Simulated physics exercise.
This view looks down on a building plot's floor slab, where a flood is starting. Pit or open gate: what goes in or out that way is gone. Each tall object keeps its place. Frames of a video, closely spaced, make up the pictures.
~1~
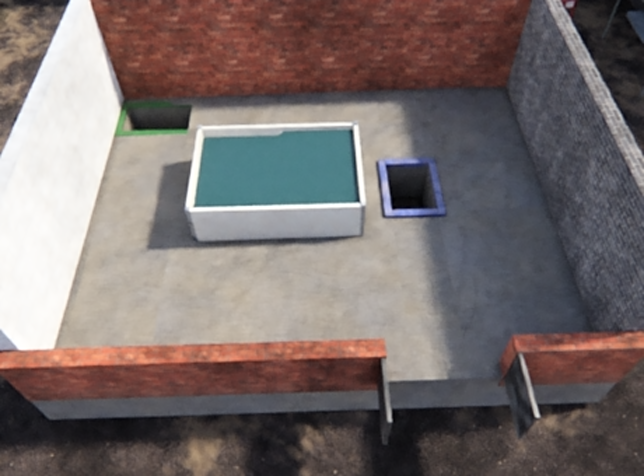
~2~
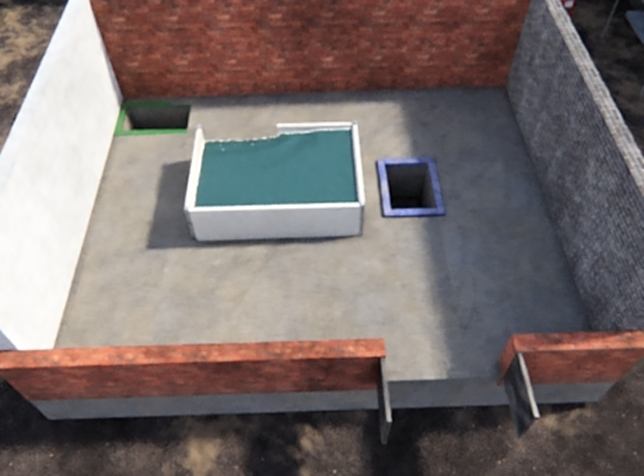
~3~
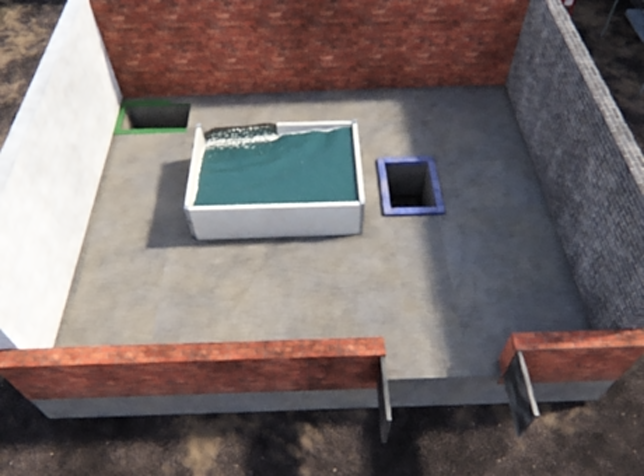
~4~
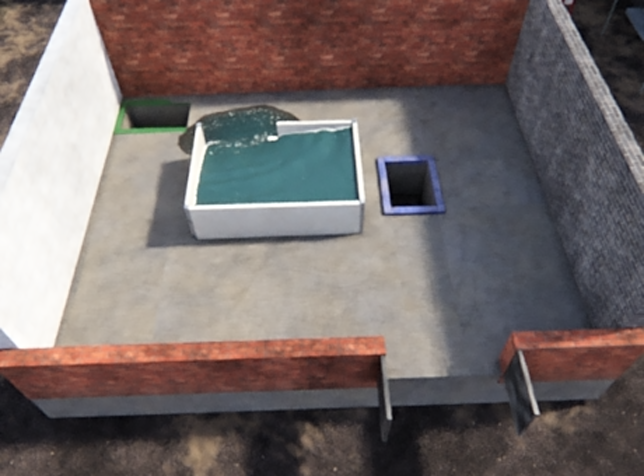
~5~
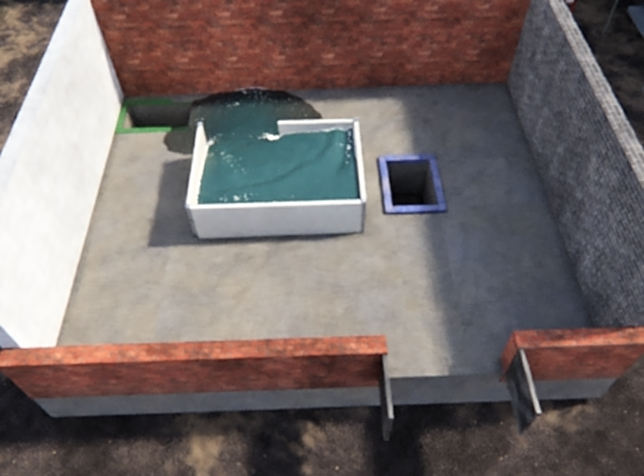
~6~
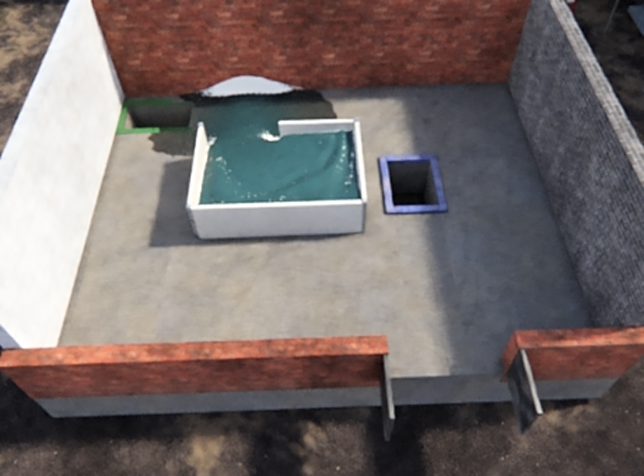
On a walled concrete floor, water poured out through the far side of a white tank, spread across the slab behind it, then reached the red brick wall and splashed up white against it.
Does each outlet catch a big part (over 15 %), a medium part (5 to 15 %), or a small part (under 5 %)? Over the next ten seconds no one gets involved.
Parts caught - gate: A small part; blue pit: A small part; green pit: A big part.
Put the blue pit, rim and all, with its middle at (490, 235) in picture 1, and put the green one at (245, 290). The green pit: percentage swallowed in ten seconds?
Green: About 8 %.
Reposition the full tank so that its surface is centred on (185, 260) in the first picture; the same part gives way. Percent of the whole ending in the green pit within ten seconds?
Within ten seconds, 60 percent of the total ends up in the green pit.
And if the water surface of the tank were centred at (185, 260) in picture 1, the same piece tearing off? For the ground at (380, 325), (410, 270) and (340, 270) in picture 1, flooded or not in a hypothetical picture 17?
Going through the three spots, I'd say high and dry, high and dry, high and dry.
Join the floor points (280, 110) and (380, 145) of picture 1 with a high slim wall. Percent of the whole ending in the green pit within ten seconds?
The green pit takes 55 per cent.
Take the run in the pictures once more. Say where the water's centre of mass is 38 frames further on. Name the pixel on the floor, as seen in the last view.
At about (336, 159).
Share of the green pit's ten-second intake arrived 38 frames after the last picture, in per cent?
Around 80 percent.
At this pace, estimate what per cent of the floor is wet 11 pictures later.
It comes to roughly 20 in a hundred.
A moment on, water covers 15 % of the floor; the gate 0 %, the blue pit 0 %, the green pit 4 %.
Next, water covers 20 % of the floor; the gate 0 %, the blue pit 0 %, the green pit 13 %.
Then, water covers 35 % of the floor; the gate 0 %, the blue pit 0 %, the green pit 25 %.
Later, water covers 50 % of the floor; the gate 0 %, the blue pit 1 %, the green pit 39 %.
In the end, water covers 65 % of the floor; the gate 2 %, the blue pit 1 %, the green pit 49 %.
